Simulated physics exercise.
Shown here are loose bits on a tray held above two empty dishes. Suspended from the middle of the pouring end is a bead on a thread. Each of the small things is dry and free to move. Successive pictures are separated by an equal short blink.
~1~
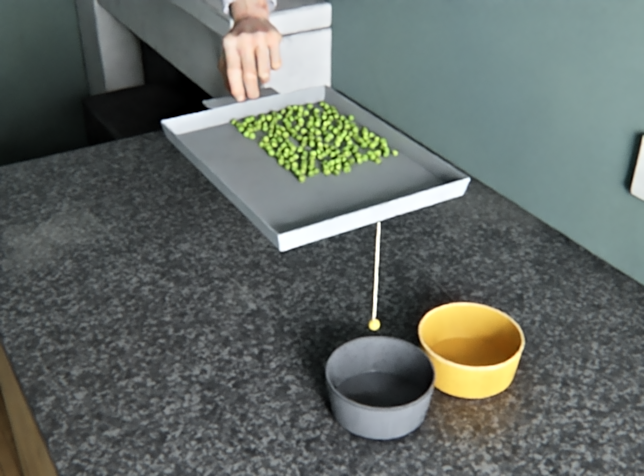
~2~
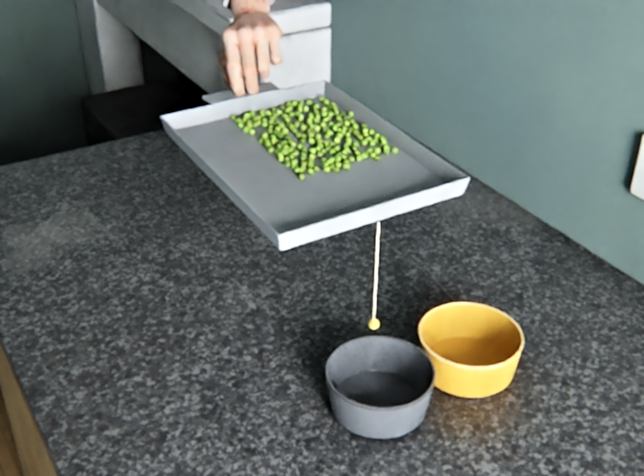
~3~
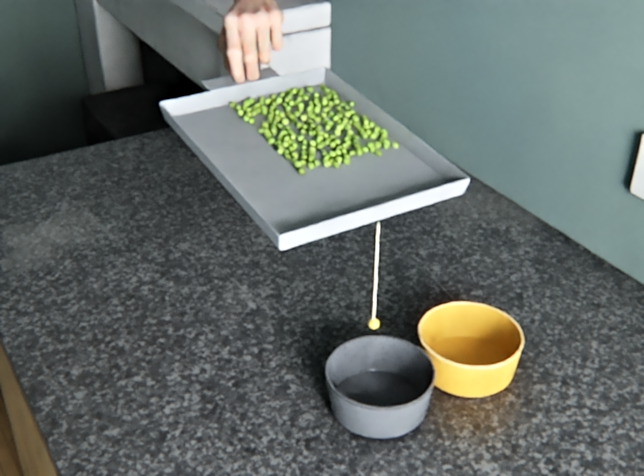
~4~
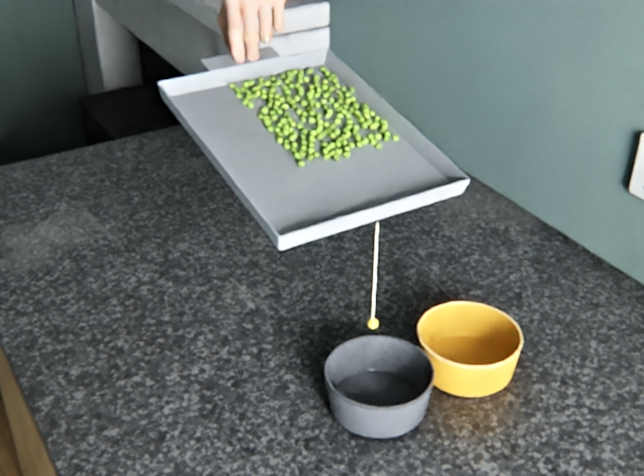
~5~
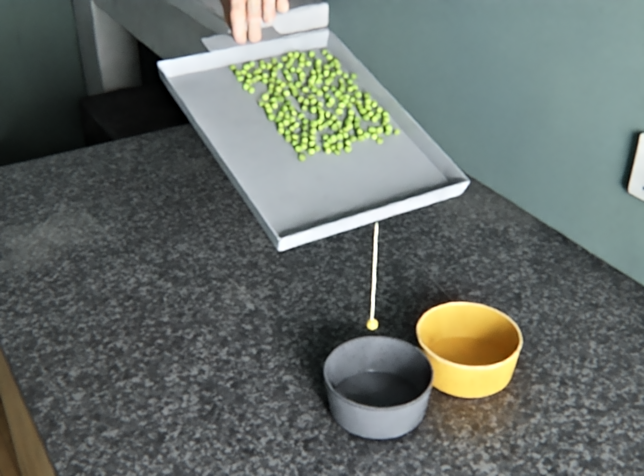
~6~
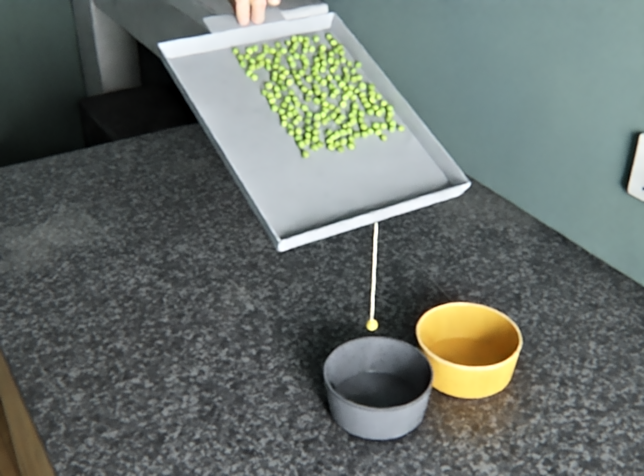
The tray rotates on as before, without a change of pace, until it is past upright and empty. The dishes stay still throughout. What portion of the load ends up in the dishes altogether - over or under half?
Over.
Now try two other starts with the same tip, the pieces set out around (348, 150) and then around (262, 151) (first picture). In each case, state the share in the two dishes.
In order, 90 per cent then 70 per cent.
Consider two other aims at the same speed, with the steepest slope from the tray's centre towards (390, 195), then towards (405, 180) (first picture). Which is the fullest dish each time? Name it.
So, the dish at the right the first time round, the dish at the right the second.
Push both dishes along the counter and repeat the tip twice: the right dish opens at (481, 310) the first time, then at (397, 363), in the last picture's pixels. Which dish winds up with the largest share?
For the two places in order: The leftward one, the rightward one.
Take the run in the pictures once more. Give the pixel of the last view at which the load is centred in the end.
Near pixel (427, 388).
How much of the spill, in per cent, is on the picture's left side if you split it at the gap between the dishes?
60 per cent, about.
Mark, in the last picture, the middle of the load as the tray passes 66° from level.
(409, 209).
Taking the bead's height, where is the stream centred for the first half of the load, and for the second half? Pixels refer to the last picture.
I'd say close to (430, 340) at first and close to (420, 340) later on.
Soon, tray tipped steeply; most on the tray; a stray few in the left dish; about a quarter in the air.
A while on, tray tipped past a quarter turn; about half on the tray; a small part in the left dish; about a quarter in the right dish; a small part outside both; about a quarter in the air.
Towards the end, tray tipped past a quarter turn; about a third in the left dish; about half in the right dish; a small part outside both.
Finally, tray tipped past a quarter turn; about a third in the left dish; about half in the right dish; a small part outside both.
